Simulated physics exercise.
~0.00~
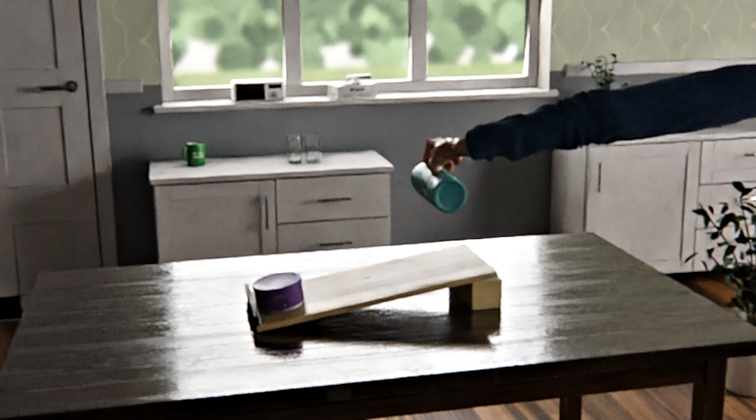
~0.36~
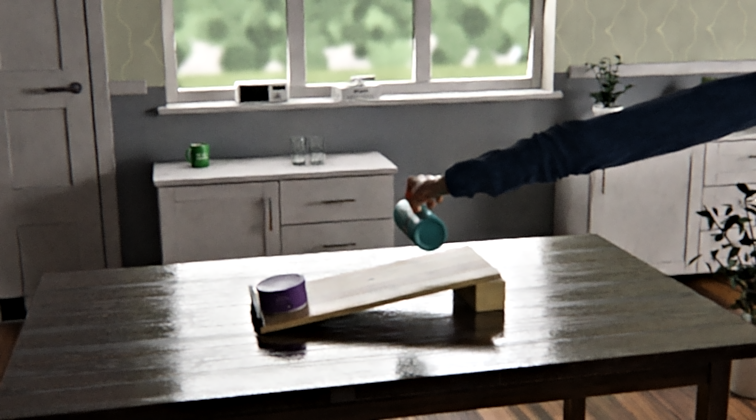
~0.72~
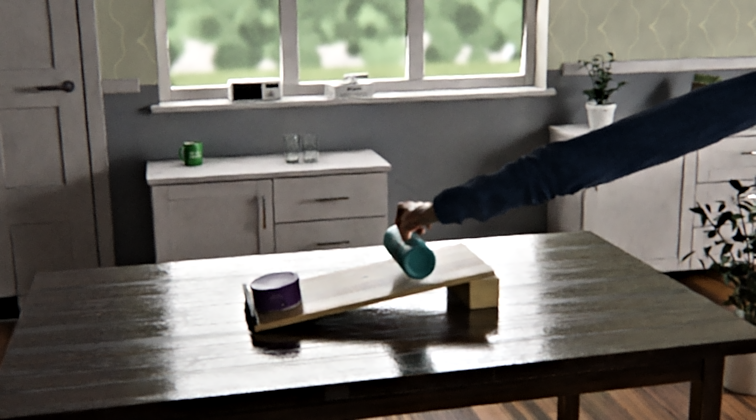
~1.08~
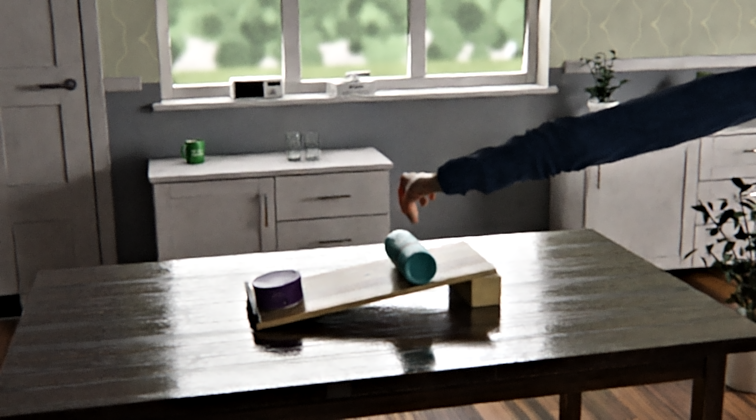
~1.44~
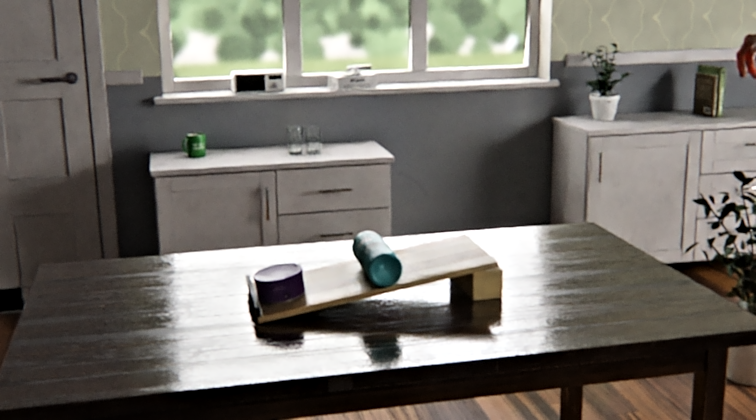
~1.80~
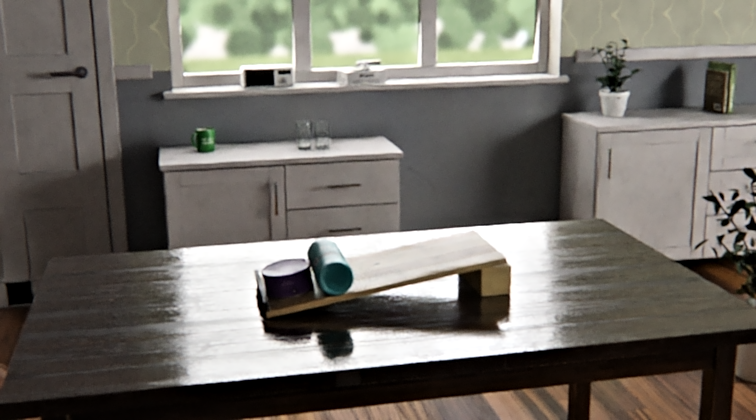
A turquoise bottle is held on its side by a hand reaching in from the right, above a pale wooden board propped on a block as a ramp. The slightly swaying view looks across a dark, glossy table in a room with white cabinets, a green mug and a bright window, with a purple tub at the board's low left end. The hand lowers the bottle onto the upper part of the slope, lets go and draws back out of view. The bottle then travels down the board to the left. It ends near the bottom, right beside the purple tub, which stays put.
